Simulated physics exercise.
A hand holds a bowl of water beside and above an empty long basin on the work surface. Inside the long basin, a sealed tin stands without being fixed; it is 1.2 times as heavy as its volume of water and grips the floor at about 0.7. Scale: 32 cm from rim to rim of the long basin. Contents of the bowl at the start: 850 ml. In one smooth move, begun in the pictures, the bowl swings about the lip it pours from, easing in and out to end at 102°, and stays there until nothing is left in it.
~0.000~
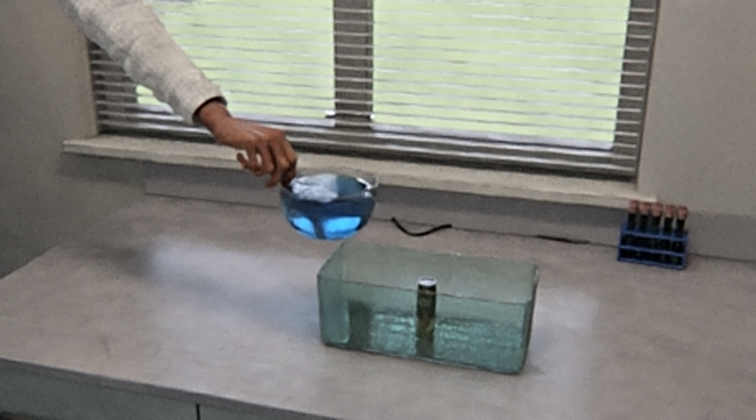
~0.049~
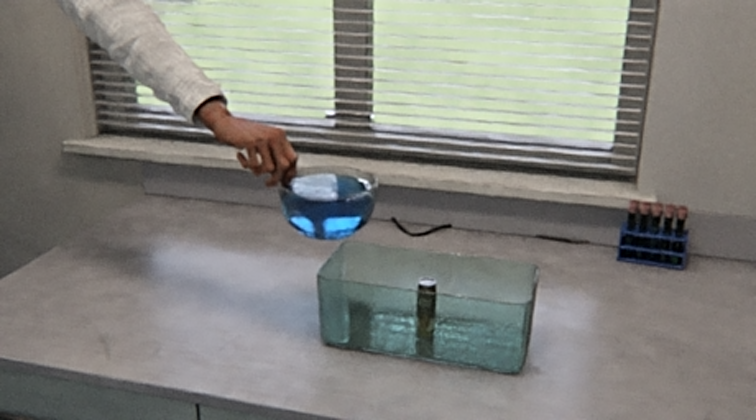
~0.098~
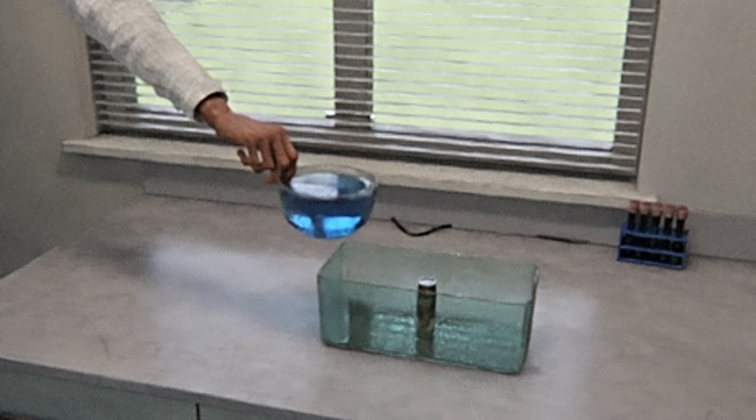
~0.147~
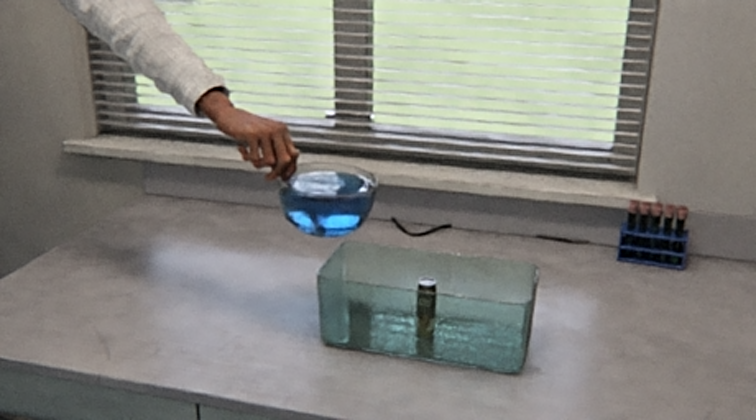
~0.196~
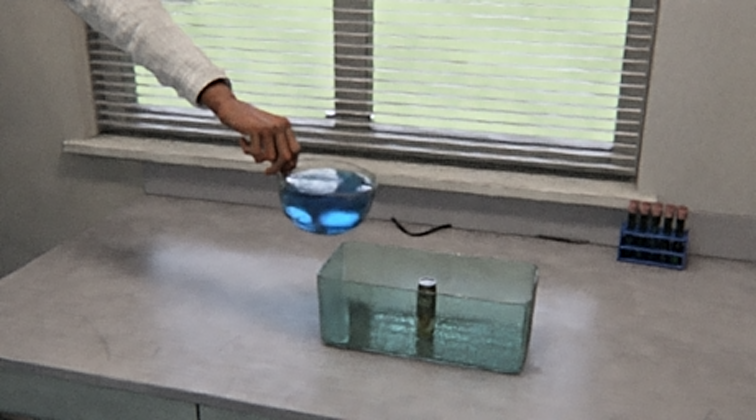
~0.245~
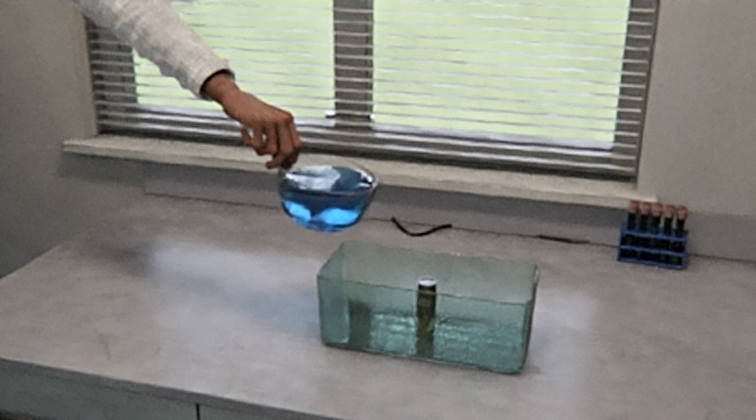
On a grey counter by a window with blinds, a hand held a glass bowl of blue water above a clear green basin with a tin inside, then slowly tilted the bowl slightly rightward.
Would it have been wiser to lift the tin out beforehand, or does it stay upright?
It stays upright.
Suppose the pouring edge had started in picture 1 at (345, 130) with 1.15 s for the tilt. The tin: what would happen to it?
After that, the tin stays vertical.
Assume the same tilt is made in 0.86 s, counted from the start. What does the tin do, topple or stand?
Then the tin does not tip.
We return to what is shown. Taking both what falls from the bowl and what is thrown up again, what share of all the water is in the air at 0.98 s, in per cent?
About 18 percent.
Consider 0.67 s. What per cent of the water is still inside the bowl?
I reckon about 56 in a hundred is still held.
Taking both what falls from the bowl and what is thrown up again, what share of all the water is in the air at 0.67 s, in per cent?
Estimate: Some 34 % of the total.
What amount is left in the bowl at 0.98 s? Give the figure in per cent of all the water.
Around 7 percent of it.
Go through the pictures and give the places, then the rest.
It leans 0°; its right rim is at (375, 187); the water meets the walls at (286, 184) and (374, 192); the long basin's rim runs from (330, 259) to (535, 285); the tin's top is at (427, 284), in the first picture.
It leans 0°; its right rim is at (375, 187); the water meets the walls at (286, 183) and (374, 192), in the second picture.
It leans 2°; its right rim is at (375, 187); the water meets the walls at (286, 182) and (374, 191), in the third picture.
It leans 4°; its right rim is at (374, 187); the water meets the walls at (286, 181) and (373, 189), in the fourth picture.
It leans 7°; its right rim is at (374, 188); the water meets the walls at (285, 178) and (374, 187), in the fifth picture.
It leans 11°; its right rim is at (374, 188); the water meets the walls at (286, 175) and (374, 184), in the sixth picture.
Then, 0.67 s in, the tilt is 64° and 56 per cent is still to pour; the tin stands where it began.
Then, 0.98 s in, the tilt is 96° and 7 per cent is still to pour; the tin stands where it began.
Then, 1.30 s in, the tilt is 102° and 0 per cent is still to pour; the tin stands where it began.
Then, 1.65 s in, the tilt is 102° and 0 per cent is still to pour; the tin stands where it began.
Finally, the tin stands where it began.
